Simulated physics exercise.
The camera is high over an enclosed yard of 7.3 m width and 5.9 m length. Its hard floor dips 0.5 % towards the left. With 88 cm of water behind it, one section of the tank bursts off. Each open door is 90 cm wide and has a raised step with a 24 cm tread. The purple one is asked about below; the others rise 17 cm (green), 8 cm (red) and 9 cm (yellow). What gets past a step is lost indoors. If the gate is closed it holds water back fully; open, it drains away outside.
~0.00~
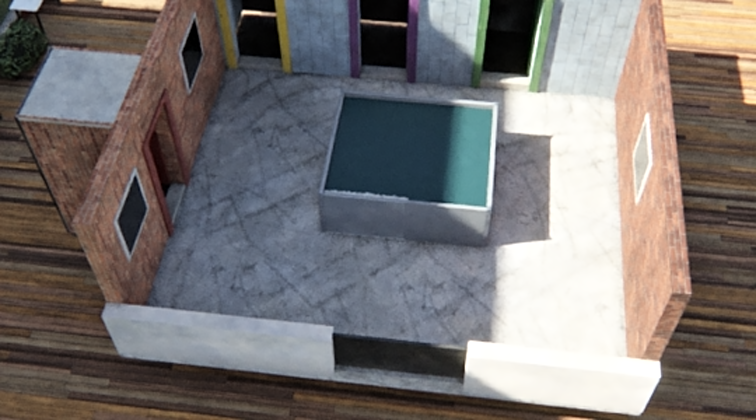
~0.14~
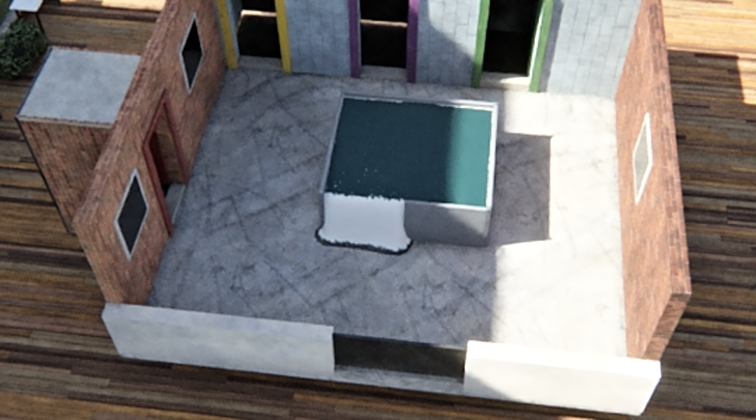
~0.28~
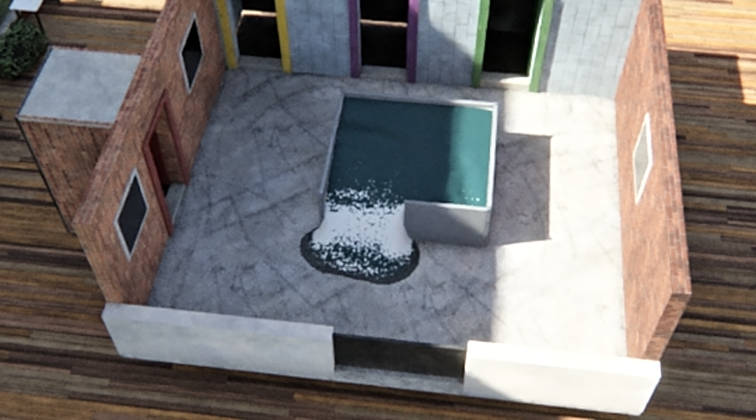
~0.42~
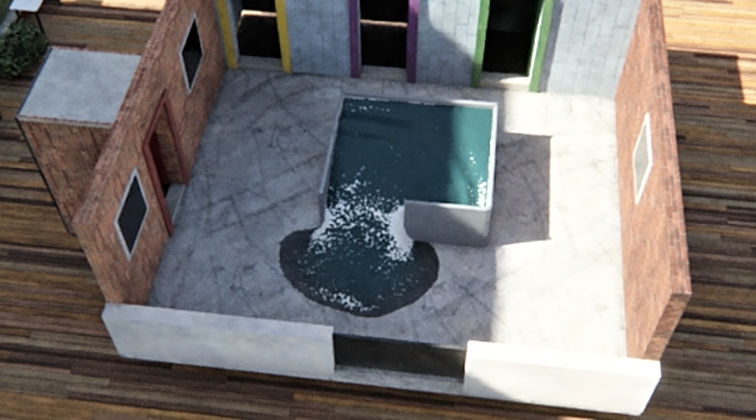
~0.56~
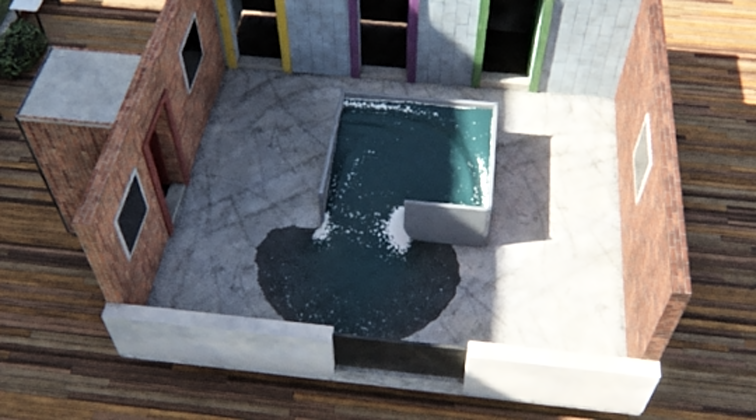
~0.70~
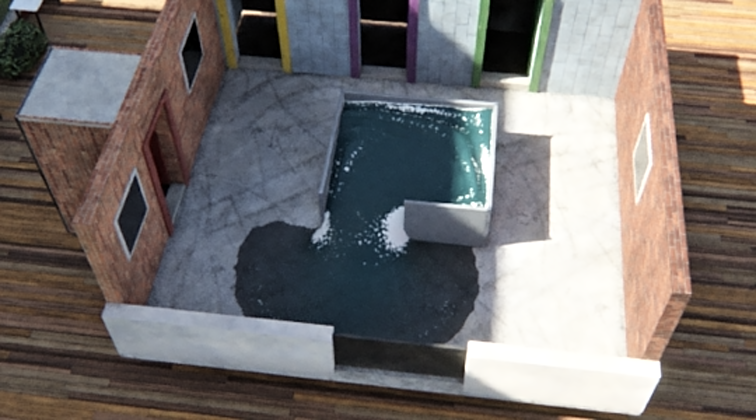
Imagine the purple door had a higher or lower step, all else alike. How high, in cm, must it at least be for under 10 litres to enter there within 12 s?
About 15 cm.
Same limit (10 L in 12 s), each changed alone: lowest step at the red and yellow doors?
Roughly 12.0 cm at red and 21 cm at yellow.
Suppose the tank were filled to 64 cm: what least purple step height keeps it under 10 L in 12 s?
Then roughly 10.5 cm.
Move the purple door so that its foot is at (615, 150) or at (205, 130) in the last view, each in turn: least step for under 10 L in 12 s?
Roughly 14.5 and 14.0 cm.
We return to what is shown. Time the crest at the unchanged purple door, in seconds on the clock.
Near 9.0 s.
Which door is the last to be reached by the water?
It is the green one.
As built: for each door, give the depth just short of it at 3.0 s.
Depths in cm: Green 0, red 11, purple 0, yellow 0.
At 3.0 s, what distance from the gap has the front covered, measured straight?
Some 4.6 m out.
After 1.4 s water covers 25 % of the floor, deepest (54 cm) near (328, 344); it has not reached the purple door.
After 3.0 s water covers 55 % of the floor, deepest (47 cm) near (149, 335); it has not reached the purple door.
After 12.0 s water covers 100 % of the floor, deepest (16 cm) near (211, 112); 15 cm at the purple door, 91 litres in over its 9 cm step.
At the purple door as built, the water arrived by 4.3 s and peaked near 19 cm at 9.0 s.
Run again over the same 12 s with other heights there, 27 litres in over 13 cm, 4 litres over 17.5 cm. The limit of 10 litres is kept from about 15 cm up.
